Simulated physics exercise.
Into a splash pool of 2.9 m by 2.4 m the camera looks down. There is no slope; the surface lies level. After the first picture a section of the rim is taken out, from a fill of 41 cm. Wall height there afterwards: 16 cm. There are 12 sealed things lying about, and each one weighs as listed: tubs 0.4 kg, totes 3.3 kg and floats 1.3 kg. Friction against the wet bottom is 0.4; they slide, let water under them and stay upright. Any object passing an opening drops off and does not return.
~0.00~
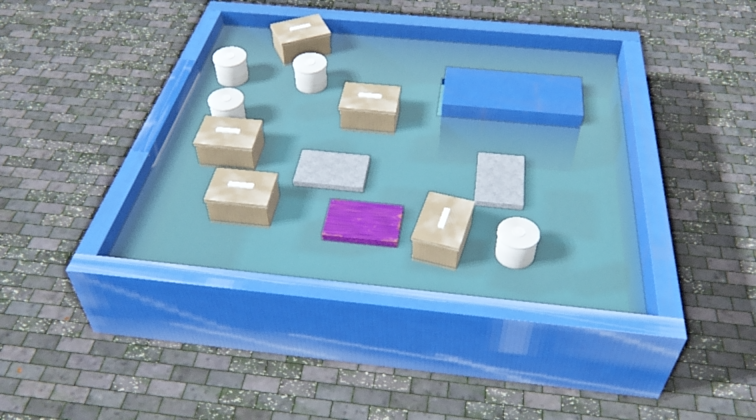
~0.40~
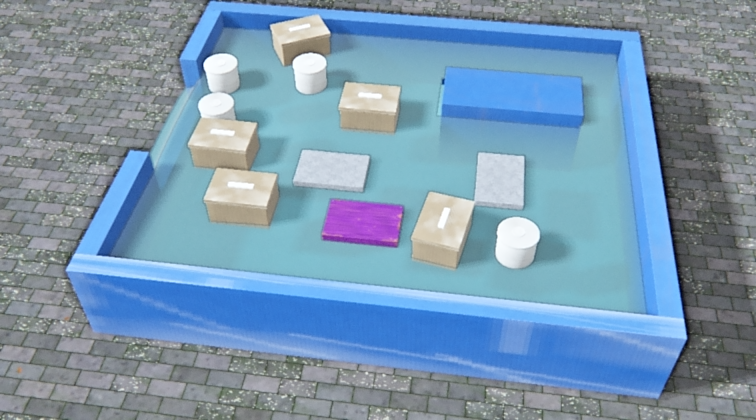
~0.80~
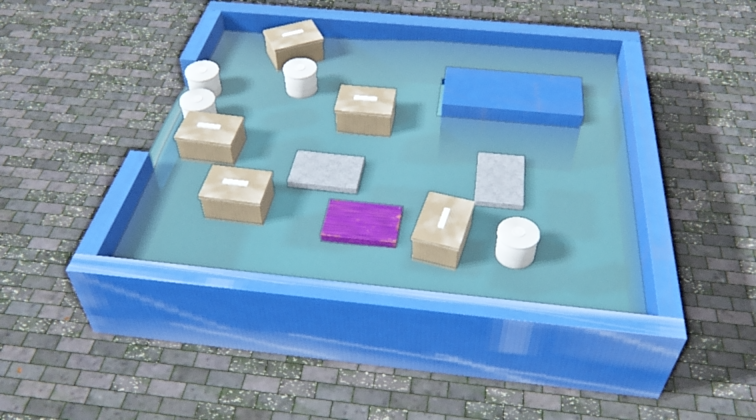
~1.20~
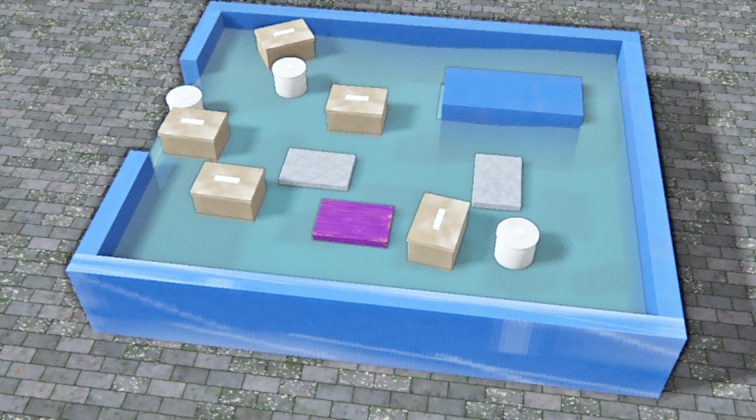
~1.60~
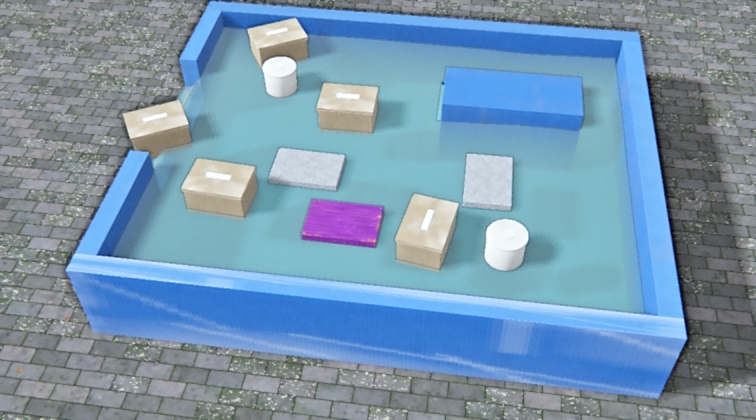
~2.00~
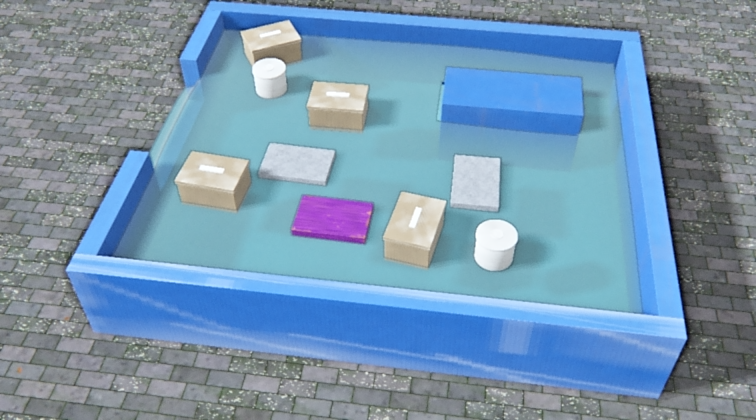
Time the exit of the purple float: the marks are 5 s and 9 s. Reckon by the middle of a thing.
It will escape after the window closes, or never.
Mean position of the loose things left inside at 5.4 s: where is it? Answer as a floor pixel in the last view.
Mean floor pixel: About (318, 205).
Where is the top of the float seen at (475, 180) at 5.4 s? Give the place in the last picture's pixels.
Its top ends up at around (449, 182).
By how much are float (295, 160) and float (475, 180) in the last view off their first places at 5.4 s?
First: 60 cm. Second: 30 cm.
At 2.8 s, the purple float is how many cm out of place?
Displacement by then near 30 cm.
After 2.8 s the purple float is near (320, 217), 0.3 m from its start, afloat; 3 of 12 are out; 9 afloat.
After 5.4 s the purple float is near (292, 211), 0.5 m from its start, afloat; 4 of 12 are out; 8 afloat.
After 8.0 s the purple float is near (269, 206), 0.6 m from its start, afloat; 4 of 12 are out; 8 afloat.
After 12.0 s the purple float is near (233, 190), 0.9 m from its start, afloat; 4 of 12 are out; 8 afloat.
